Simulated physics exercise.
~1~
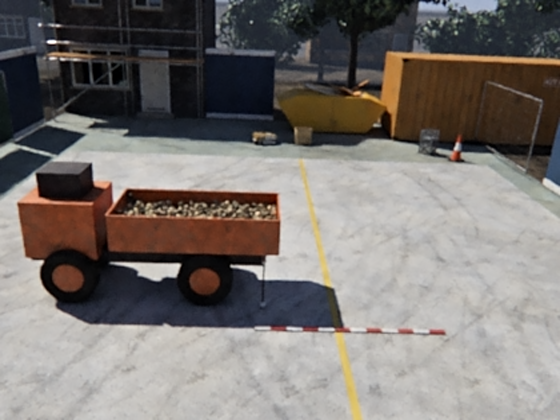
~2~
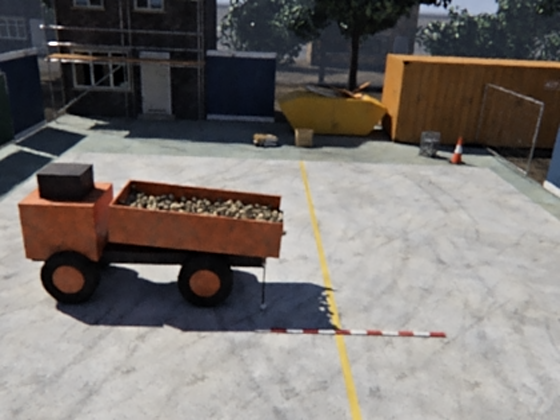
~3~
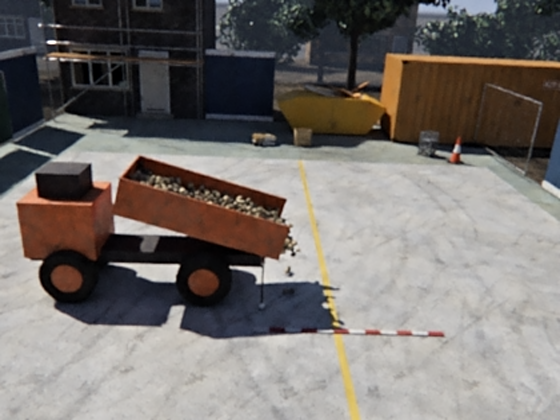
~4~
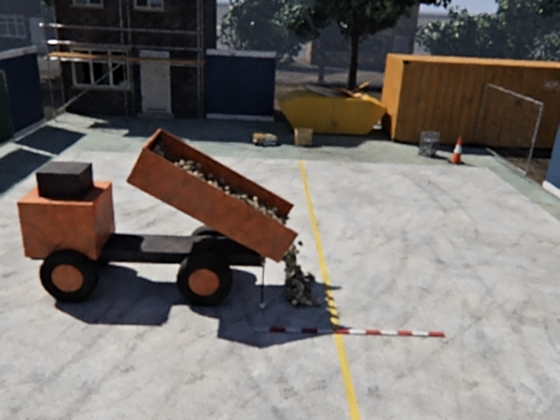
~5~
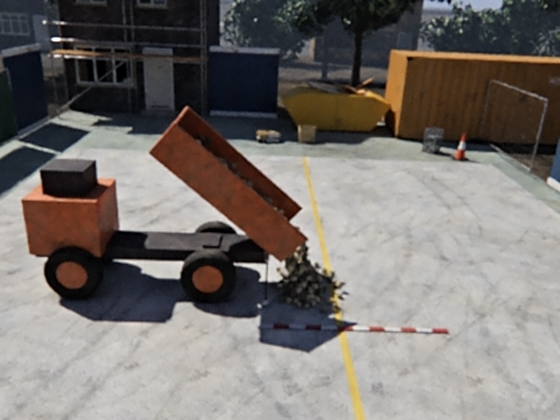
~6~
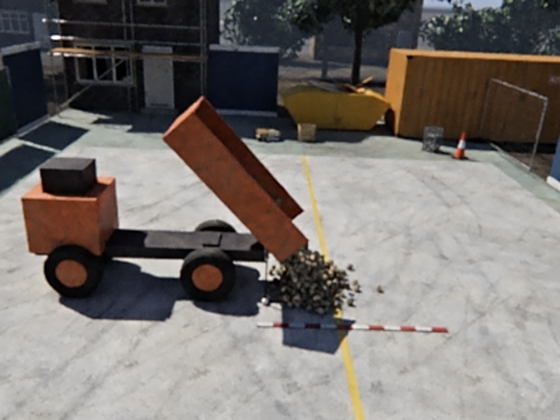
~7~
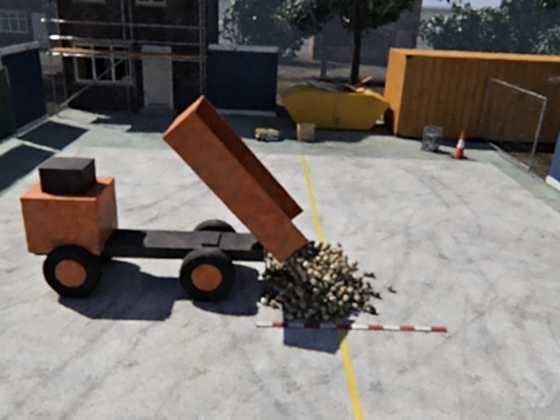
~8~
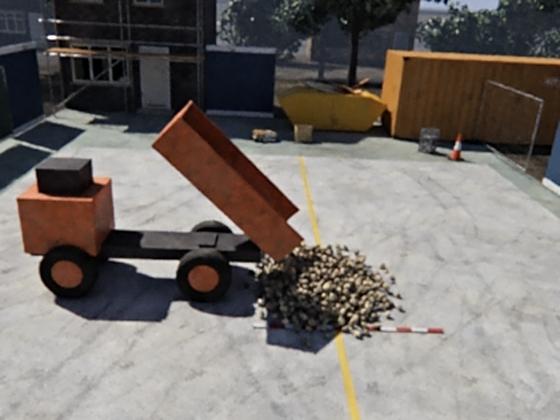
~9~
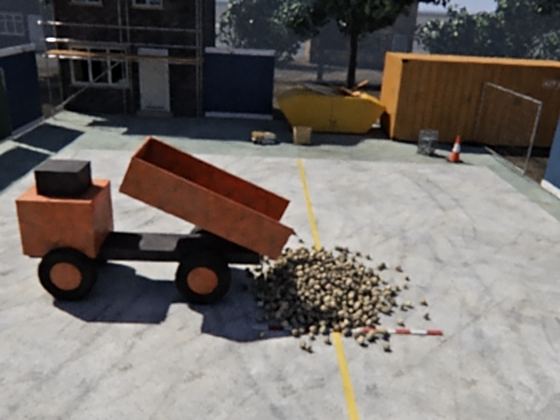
In a paved yard seen from above and slightly swaying, an orange tipper truck stands side-on at the left, its open body full of pale stones. A yellow line crosses the ground near a red and white banded rod, with a yellow skip, an orange container and a traffic cone behind. The body tips up steadily, and stones start trickling, then pouring off its right end. They build into a heap that spreads over the line and partly covers the rod. Finally the body lowers partway, empty and still slanted, leaving most of the heap left of the line and some beyond it.
